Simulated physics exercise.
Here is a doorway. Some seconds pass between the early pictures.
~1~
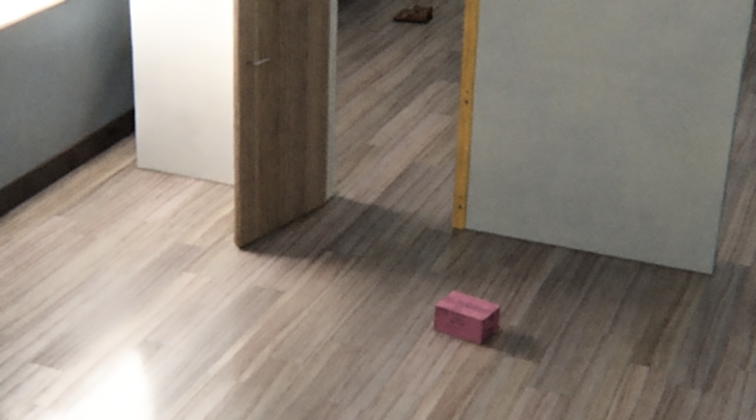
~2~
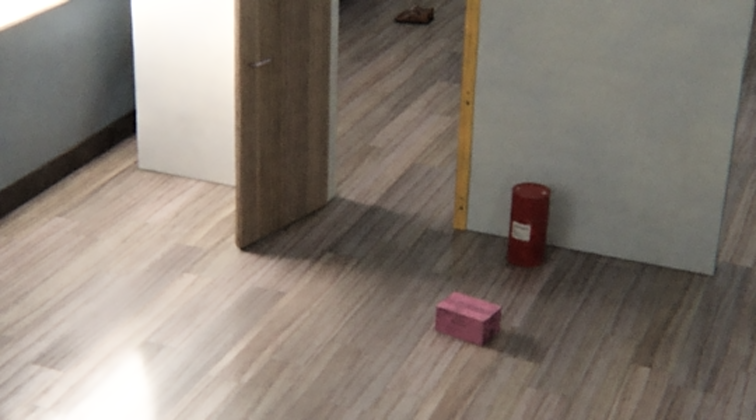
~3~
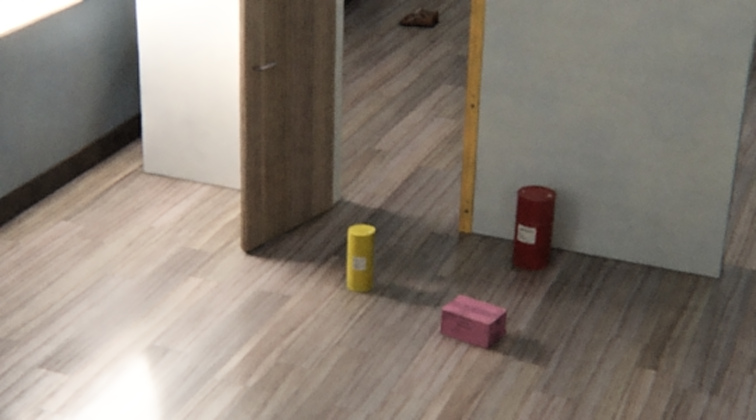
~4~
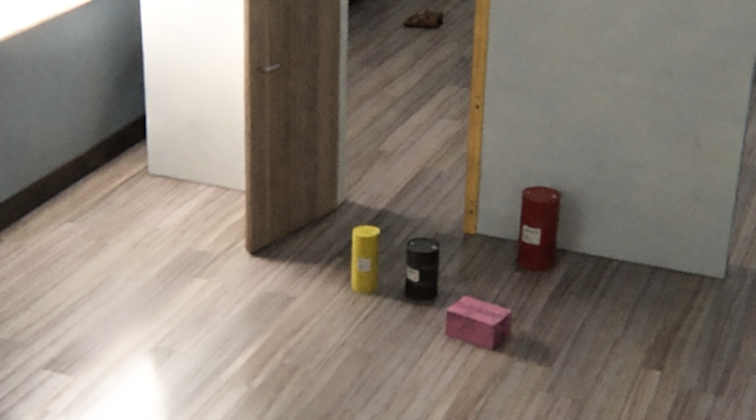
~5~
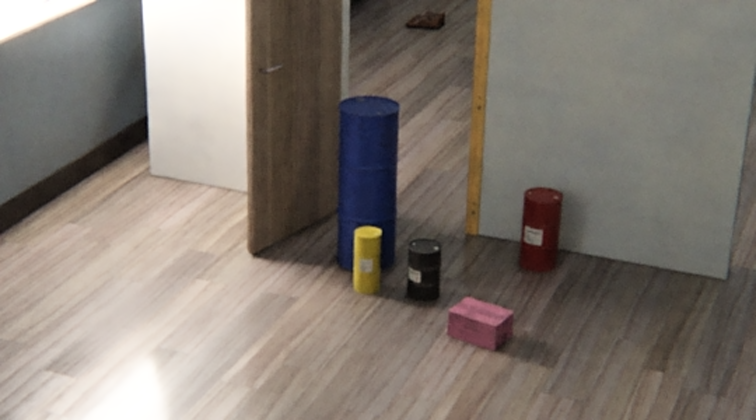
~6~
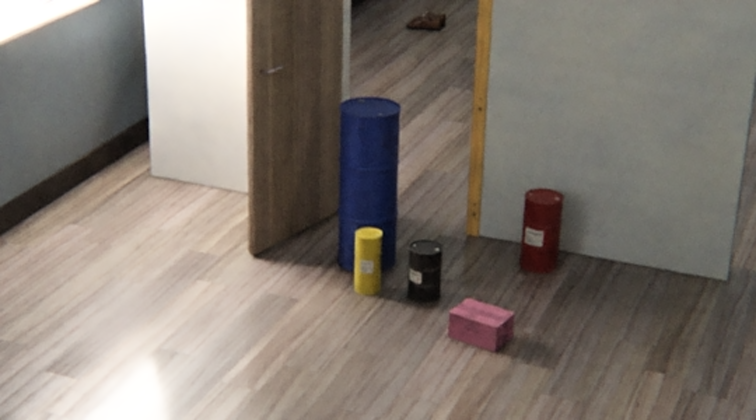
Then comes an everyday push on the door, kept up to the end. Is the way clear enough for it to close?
In the end the door jams.
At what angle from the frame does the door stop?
Some 70° open.
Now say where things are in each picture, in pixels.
In the first frame, door wide open and still.
In the second frame, door wide open and still; pink box (468, 319).
In the third frame, door wide open and still; red canister (534, 228); yellow canister (361, 258).
In the fourth frame, door wide open and still; black canister (422, 269); pink box (479, 323).
In the fifth frame, door wide open and still; red canister (541, 230); yellow canister (367, 260).
In the sixth frame, door wide open and still; blue drum (369, 186); black canister (425, 271).
Then, 0.60 s on from there, door at 90°.
Then, 0.80 s on from there, door at 80°.
In the end, door at 69°; all 5 unmoved. At the end, from the last picture's camera, blue drum near (369, 185).
